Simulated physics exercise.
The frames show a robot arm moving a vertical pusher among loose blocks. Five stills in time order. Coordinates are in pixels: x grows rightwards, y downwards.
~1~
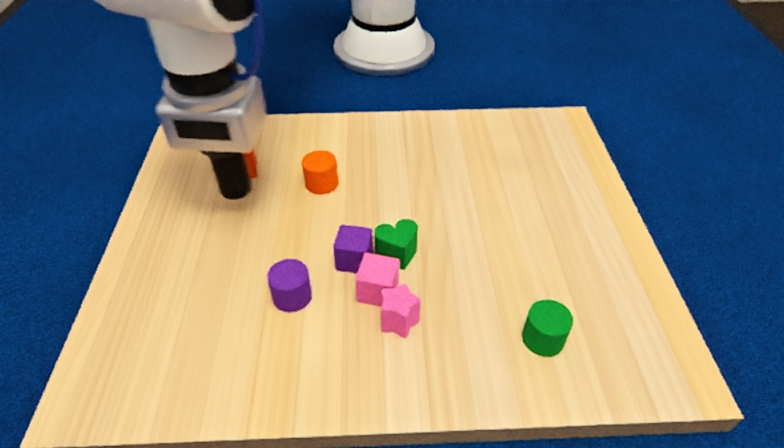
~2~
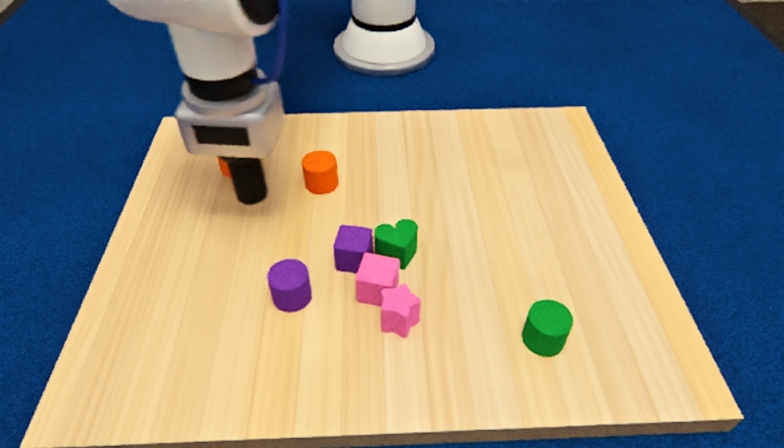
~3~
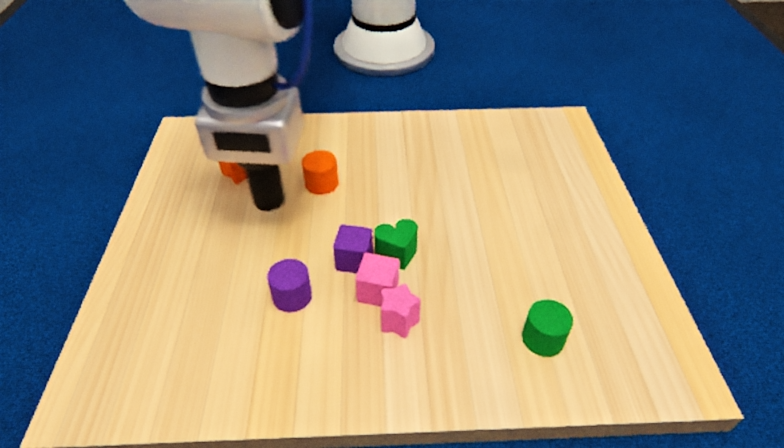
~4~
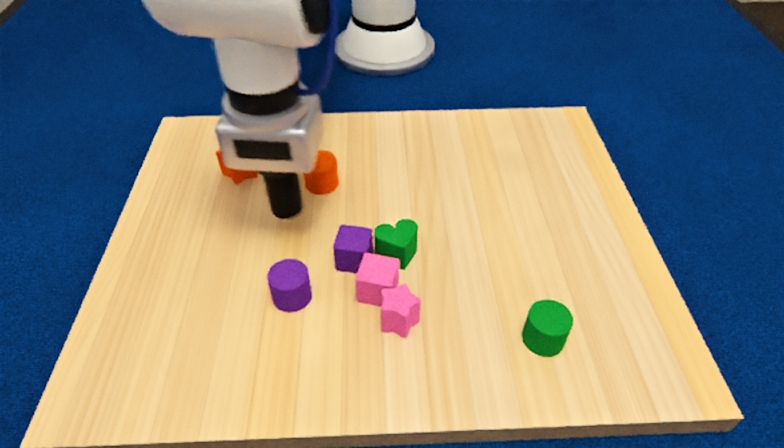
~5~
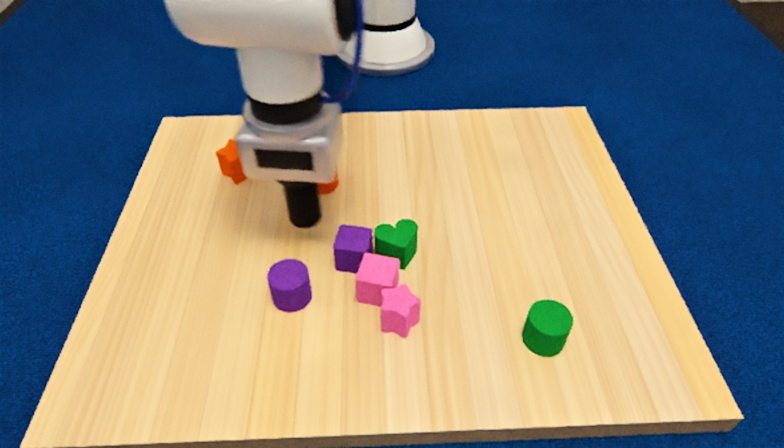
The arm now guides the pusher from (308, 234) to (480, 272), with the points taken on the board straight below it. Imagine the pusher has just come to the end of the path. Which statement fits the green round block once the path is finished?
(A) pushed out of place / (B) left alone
Answer: B.
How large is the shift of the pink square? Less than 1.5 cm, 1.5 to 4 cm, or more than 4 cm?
From 1.5 to 4 cm.
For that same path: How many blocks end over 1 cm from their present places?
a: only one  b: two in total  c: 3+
That would be c.
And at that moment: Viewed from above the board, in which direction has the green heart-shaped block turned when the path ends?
Overhead view: Anti-clockwise.
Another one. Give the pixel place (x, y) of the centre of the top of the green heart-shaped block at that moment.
(516, 256)
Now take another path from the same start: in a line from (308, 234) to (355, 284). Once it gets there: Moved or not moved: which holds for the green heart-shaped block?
That block ends up displaced.
On the path given first. One third of the way, pusher (362, 231); purple square (370, 249), turned 45° clockwise; pink square (378, 279), turned 30° anticlockwise; green heart-shaped block (410, 235), turned 30° anticlockwise.
Two thirds of the way, pusher (422, 244); purple square (392, 256), turned 100° clockwise; pink square (378, 286); green heart-shaped block (453, 243), turned 55° anticlockwise.
At the end, pusher (483, 257); purple square (392, 256), turned 100° clockwise; pink square (378, 286); green heart-shaped block (516, 256), turned 55° anticlockwise; green round block unmoved.
